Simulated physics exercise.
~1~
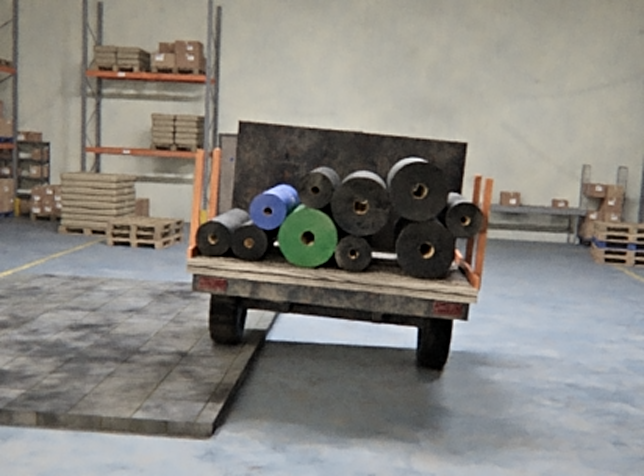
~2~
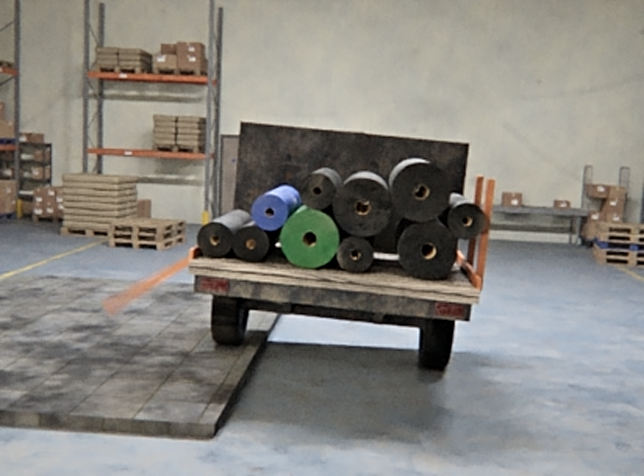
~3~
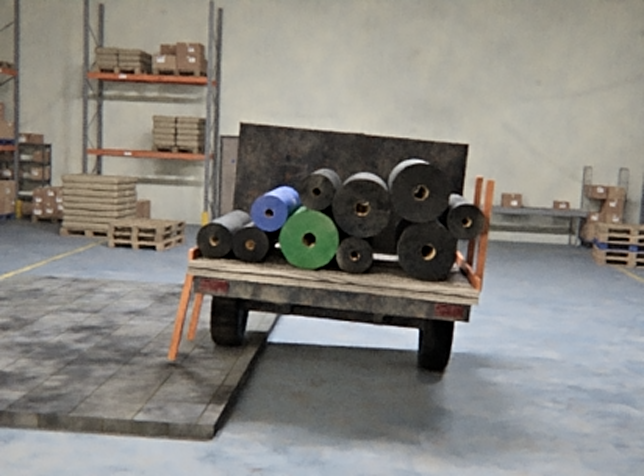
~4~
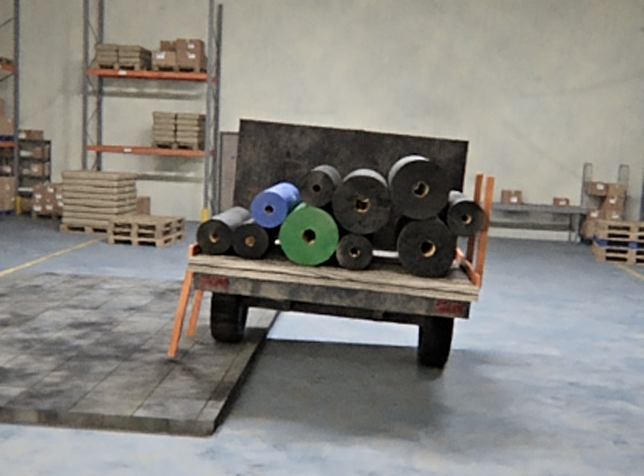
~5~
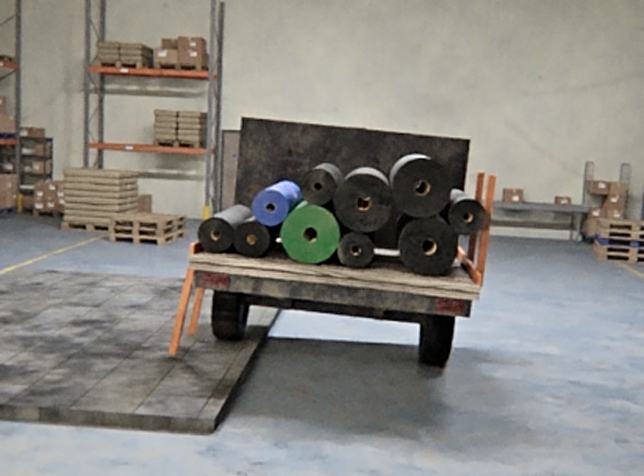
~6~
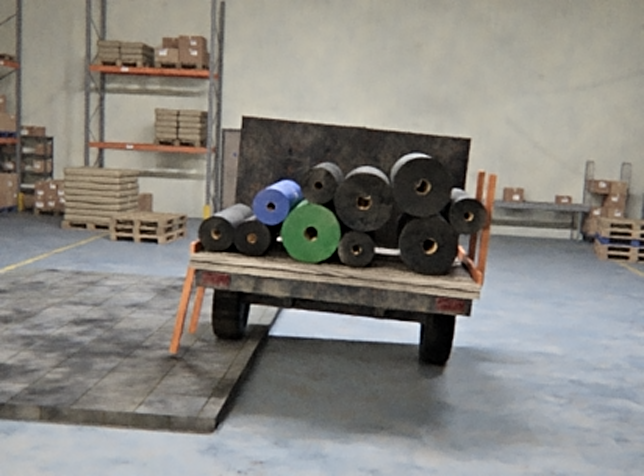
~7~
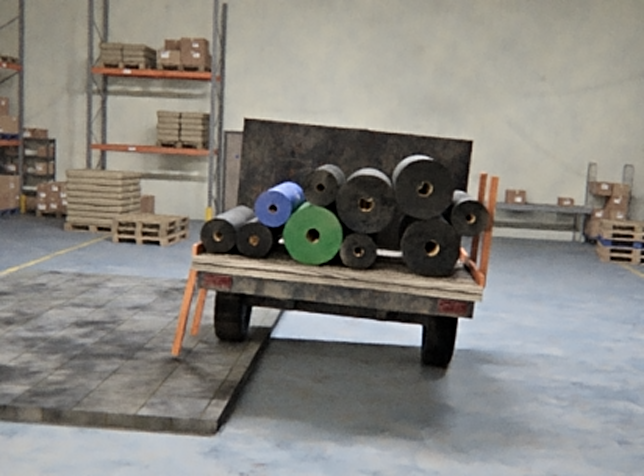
The orange posts on the left side of a parked trailer swung outward and down until they hung below the deck edge, while the stacked black, blue and green rolls stayed where they were, with none falling off.
